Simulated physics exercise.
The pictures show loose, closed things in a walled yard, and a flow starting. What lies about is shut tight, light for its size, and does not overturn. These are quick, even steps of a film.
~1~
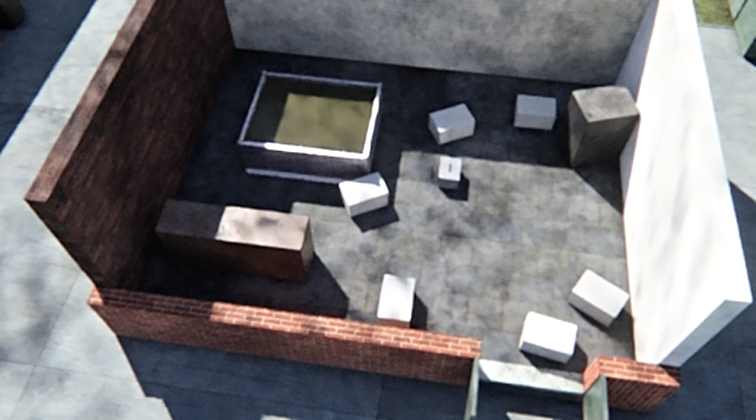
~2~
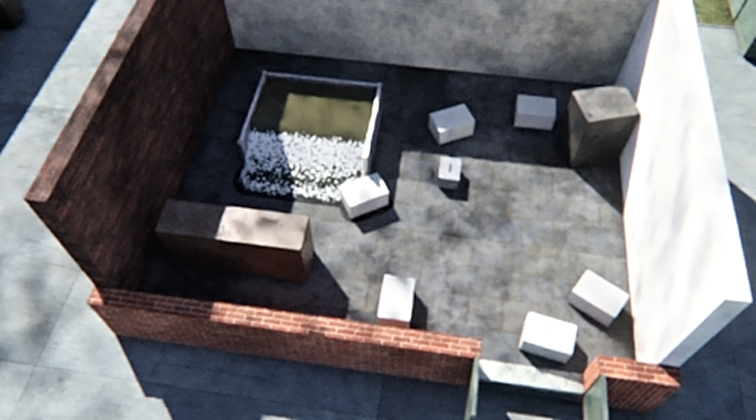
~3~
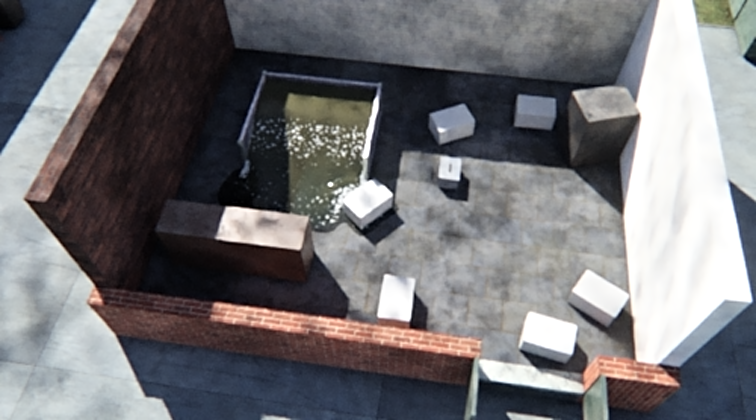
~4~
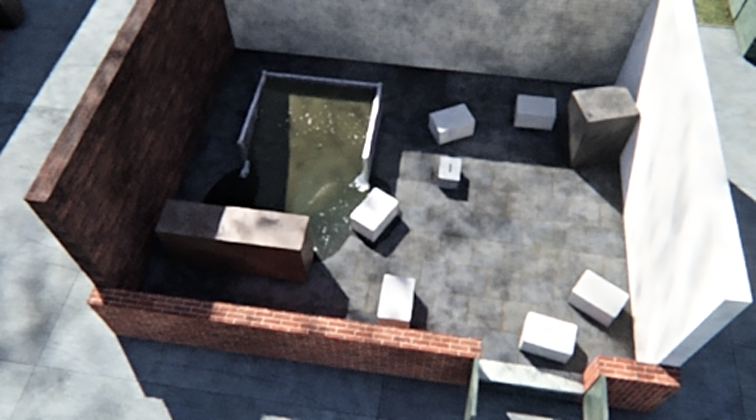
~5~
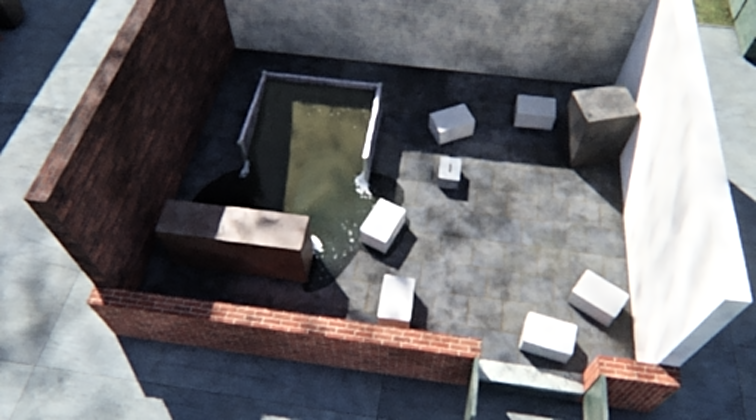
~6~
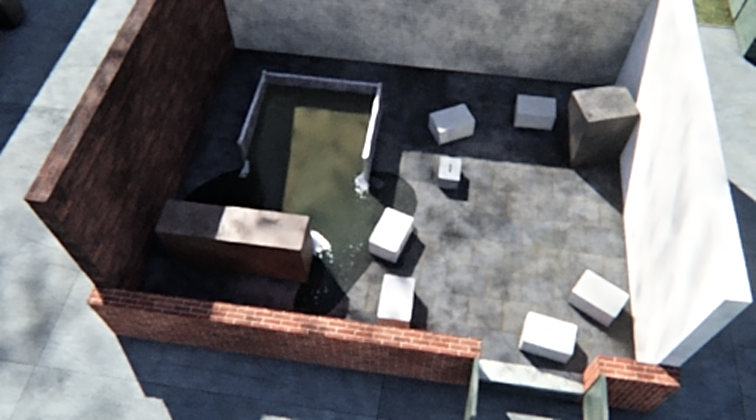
Water pouring from an open-sided tank in a walled yard, spreading across the paving and pushing one white box along.
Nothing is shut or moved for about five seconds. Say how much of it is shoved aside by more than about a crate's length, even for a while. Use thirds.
It is between one and two thirds.
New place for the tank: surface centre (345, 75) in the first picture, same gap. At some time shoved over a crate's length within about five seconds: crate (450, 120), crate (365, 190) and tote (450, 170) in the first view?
As listed: Never so far, yes, no.
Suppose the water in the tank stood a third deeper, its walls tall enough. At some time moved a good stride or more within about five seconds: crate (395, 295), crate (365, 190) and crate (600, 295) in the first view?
One after the other: Yes, that far or more, that far or more.
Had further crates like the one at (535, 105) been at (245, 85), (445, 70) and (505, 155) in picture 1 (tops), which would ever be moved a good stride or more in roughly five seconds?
One after the other: That far or more, short of that, short of that.
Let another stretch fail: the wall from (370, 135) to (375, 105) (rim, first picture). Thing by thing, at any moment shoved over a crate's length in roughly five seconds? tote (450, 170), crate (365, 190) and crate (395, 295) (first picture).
As listed: Shifted that much, less than that, less than that.
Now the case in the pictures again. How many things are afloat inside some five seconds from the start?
I count 3.
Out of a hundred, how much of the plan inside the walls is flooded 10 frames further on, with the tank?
About 45 per cent.
A moment on, 1 of 7 are well off their spots; 0 afloat.
Next, 2 of 7 are well off their spots; 0 afloat.
Later, 3 of 7 are well off their spots; 2 afloat.
In the end, 4 of 7 are well off their spots, and 4 have been at some point; 3 afloat.
